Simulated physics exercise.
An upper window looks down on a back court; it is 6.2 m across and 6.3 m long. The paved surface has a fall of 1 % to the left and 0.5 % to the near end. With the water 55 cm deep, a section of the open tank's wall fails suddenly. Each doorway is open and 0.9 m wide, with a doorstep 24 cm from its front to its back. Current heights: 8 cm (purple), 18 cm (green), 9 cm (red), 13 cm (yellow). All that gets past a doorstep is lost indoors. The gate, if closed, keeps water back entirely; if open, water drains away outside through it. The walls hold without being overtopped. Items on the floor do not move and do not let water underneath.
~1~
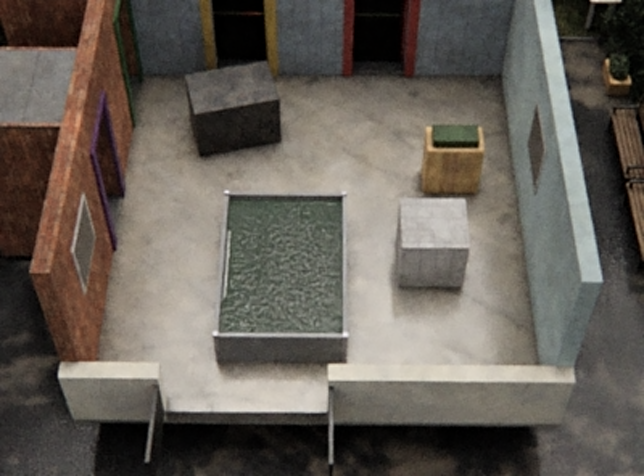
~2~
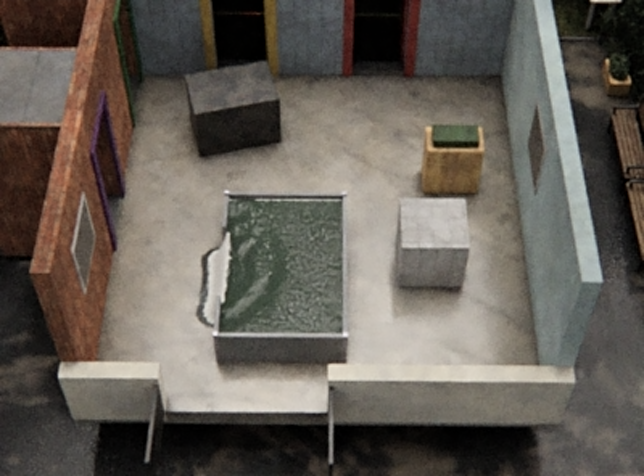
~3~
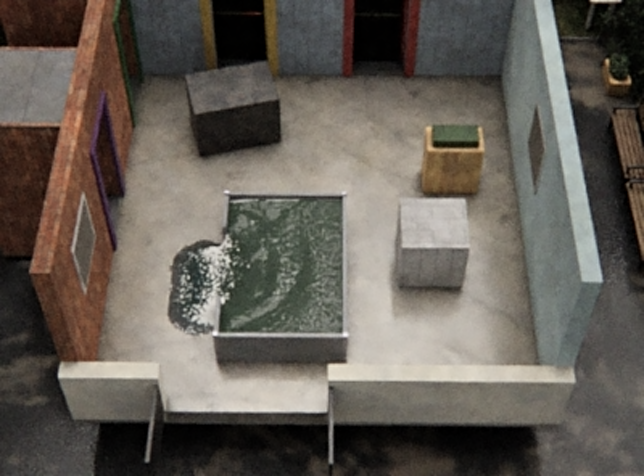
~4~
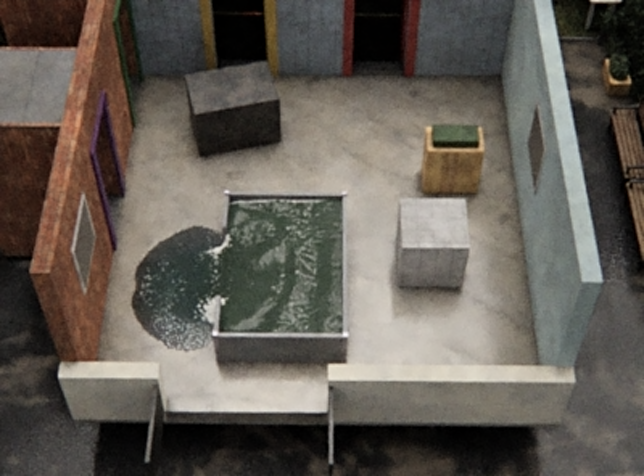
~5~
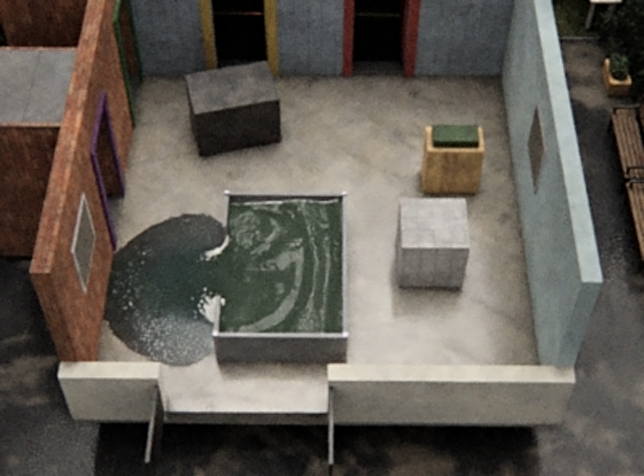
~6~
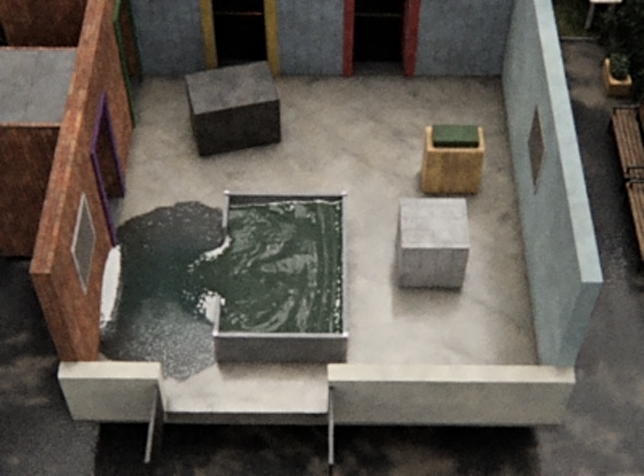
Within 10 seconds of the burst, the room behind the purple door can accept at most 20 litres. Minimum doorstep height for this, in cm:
18 cm, roughly.
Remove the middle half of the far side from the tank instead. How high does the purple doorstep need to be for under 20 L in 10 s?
About 7.5 centimetres.
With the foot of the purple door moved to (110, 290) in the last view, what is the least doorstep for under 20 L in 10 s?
About 33 cm.
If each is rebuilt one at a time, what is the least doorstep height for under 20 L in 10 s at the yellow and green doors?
About 6.0 cm at yellow and about 13.0 cm at green.
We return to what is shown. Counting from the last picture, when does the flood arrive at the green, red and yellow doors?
Arrives: Green 1.4 s / red 4.0 s / yellow 2.2 s.
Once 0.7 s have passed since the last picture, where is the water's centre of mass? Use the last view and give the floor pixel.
Look at about (238, 289) in the last view.
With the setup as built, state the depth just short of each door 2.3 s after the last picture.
Purple door 15 cm, green door 5 cm, red door 0 cm, yellow door 3 cm.
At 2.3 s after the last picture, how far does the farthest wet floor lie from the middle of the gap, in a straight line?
Front distance: Approx. 4.6 m.
Then, 0.7 s after the last picture water covers 15 % of the floor, deepest (40 cm) near (109, 288); 20 cm at the purple door, 9 litres in over its 8 cm doorstep.
Then, 2.3 s after the last picture water covers 35 % of the floor, deepest (30 cm) near (92, 395); 15 cm at the purple door, 81 litres in over its 8 cm doorstep.
Then, 9.3 s after the last picture water covers 95 % of the floor, deepest (12 cm) near (92, 395); 8 cm at the purple door, 143 litres in over its 8 cm doorstep.
At the purple door as built, the water peaked near 20 cm, 0.9 s after the last picture.
Run again over the same 10 s with other heights there, 29 litres in over 16 cm, 6 litres over 22 cm. The limit of 20 litres is kept from about 18 cm up.
